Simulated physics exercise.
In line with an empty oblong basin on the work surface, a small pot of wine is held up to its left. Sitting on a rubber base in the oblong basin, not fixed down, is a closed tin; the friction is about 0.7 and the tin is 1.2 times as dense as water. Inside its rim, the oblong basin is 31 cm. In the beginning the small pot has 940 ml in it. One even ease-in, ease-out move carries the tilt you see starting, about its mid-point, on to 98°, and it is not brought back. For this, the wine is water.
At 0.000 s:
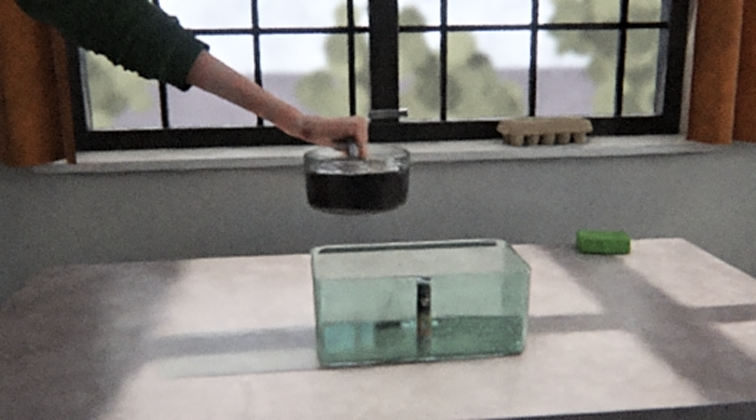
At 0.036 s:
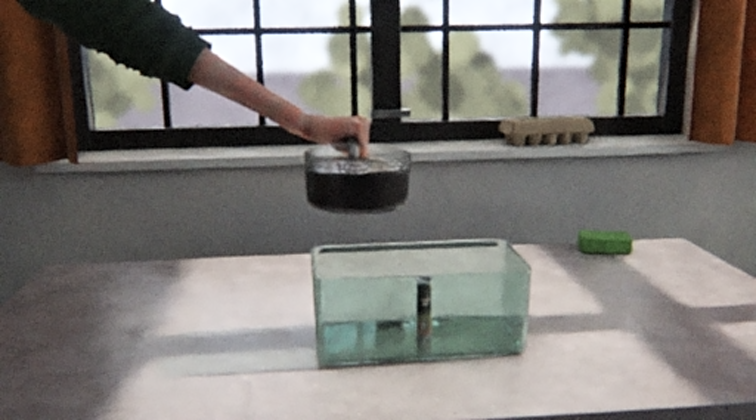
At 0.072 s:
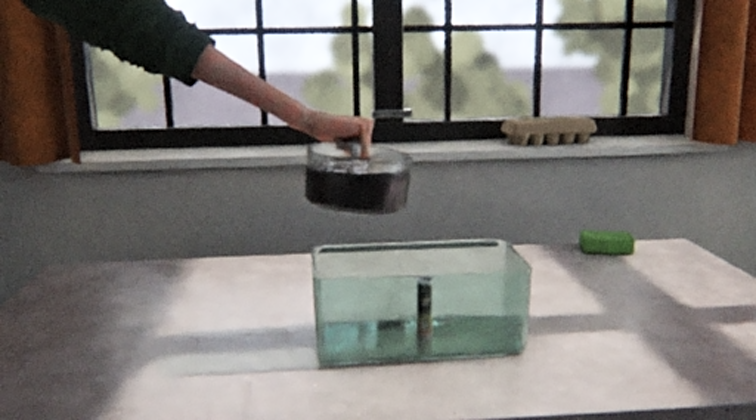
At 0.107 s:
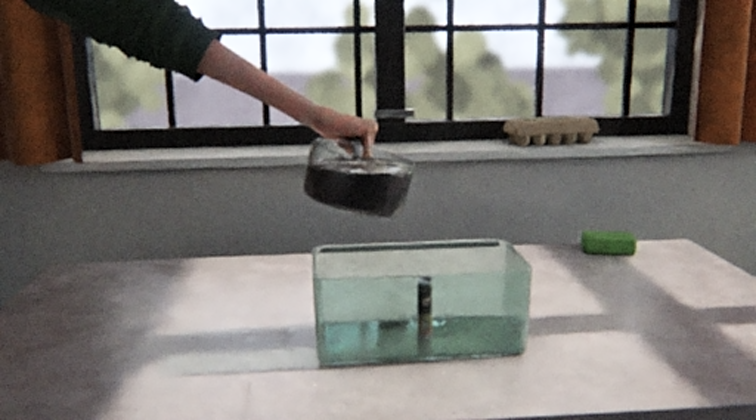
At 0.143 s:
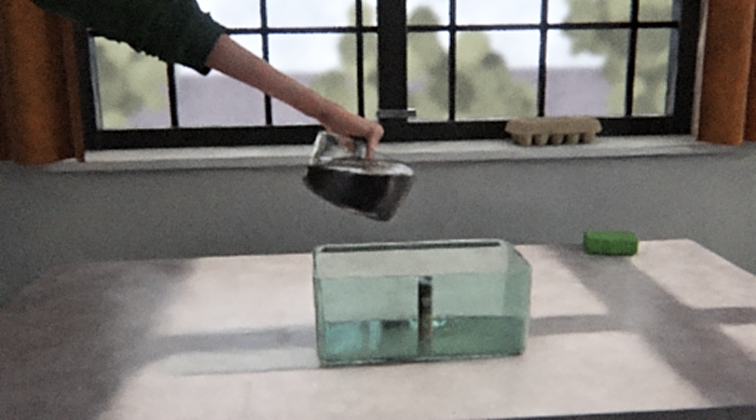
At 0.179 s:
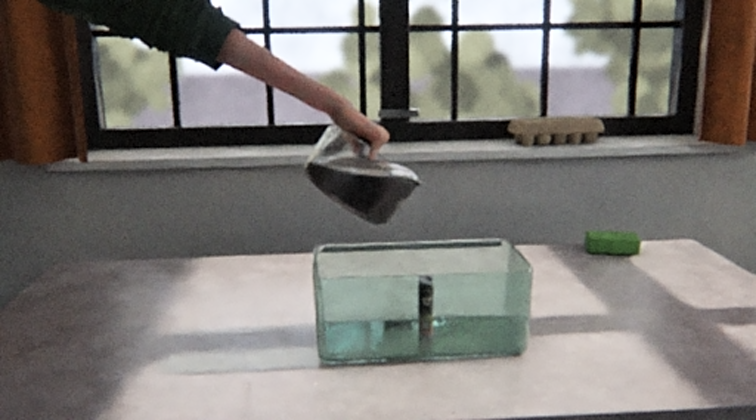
The footage shows a hand in a dark sleeve holding a clear round pot of dark liquid above an oblong glass basin containing a small upright cylinder, then steadily tilting the pot down to the right.
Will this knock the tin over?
No, it stays upright.
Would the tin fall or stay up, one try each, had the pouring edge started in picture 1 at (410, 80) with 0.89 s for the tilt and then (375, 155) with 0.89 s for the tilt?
First it topples; then it falls.
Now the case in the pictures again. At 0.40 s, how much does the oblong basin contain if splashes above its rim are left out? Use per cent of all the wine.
Roughly 32 percent.
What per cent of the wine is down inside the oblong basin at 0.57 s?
Roughly 84 per cent.
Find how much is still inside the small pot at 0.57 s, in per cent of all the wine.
Some 8 per cent.
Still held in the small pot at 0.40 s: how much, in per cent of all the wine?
Near 28 in a hundred.
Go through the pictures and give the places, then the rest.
In the first picture, it leans 0°; its right rim is at (409, 153); the wine meets the walls at (307, 167) and (406, 164); the oblong basin's rim runs from (312, 264) to (518, 255); the tin's top is at (424, 283).
In the second picture, it leans 2°; its right rim is at (410, 154); the wine meets the walls at (307, 166) and (407, 164).
In the third picture, it leans 7°; its right rim is at (412, 158); the wine meets the walls at (308, 165) and (408, 165).
In the fourth picture, it leans 14°; its right rim is at (414, 165); the wine meets the walls at (310, 164) and (410, 167).
In the fifth picture, it leans 24°; its right rim is at (415, 175); the wine meets the walls at (310, 164) and (414, 170).
In the sixth picture, it leans 36°; its right rim is at (415, 186); the wine meets the walls at (308, 161) and (413, 177); 3 per cent is over the edge.
By 0.40 s the tilt is 97° and 28 per cent is still to pour; the tin stands where it began.
By 0.57 s the tilt is 98° and 8 per cent is still to pour; the tin stands where it began.
By 0.74 s the tilt is 98° and 3 per cent is still to pour; the tin stands where it began.
By 0.93 s the tilt is 98° and 1 per cent is still to pour; the tin stands where it began.
At rest the tin stands where it began.
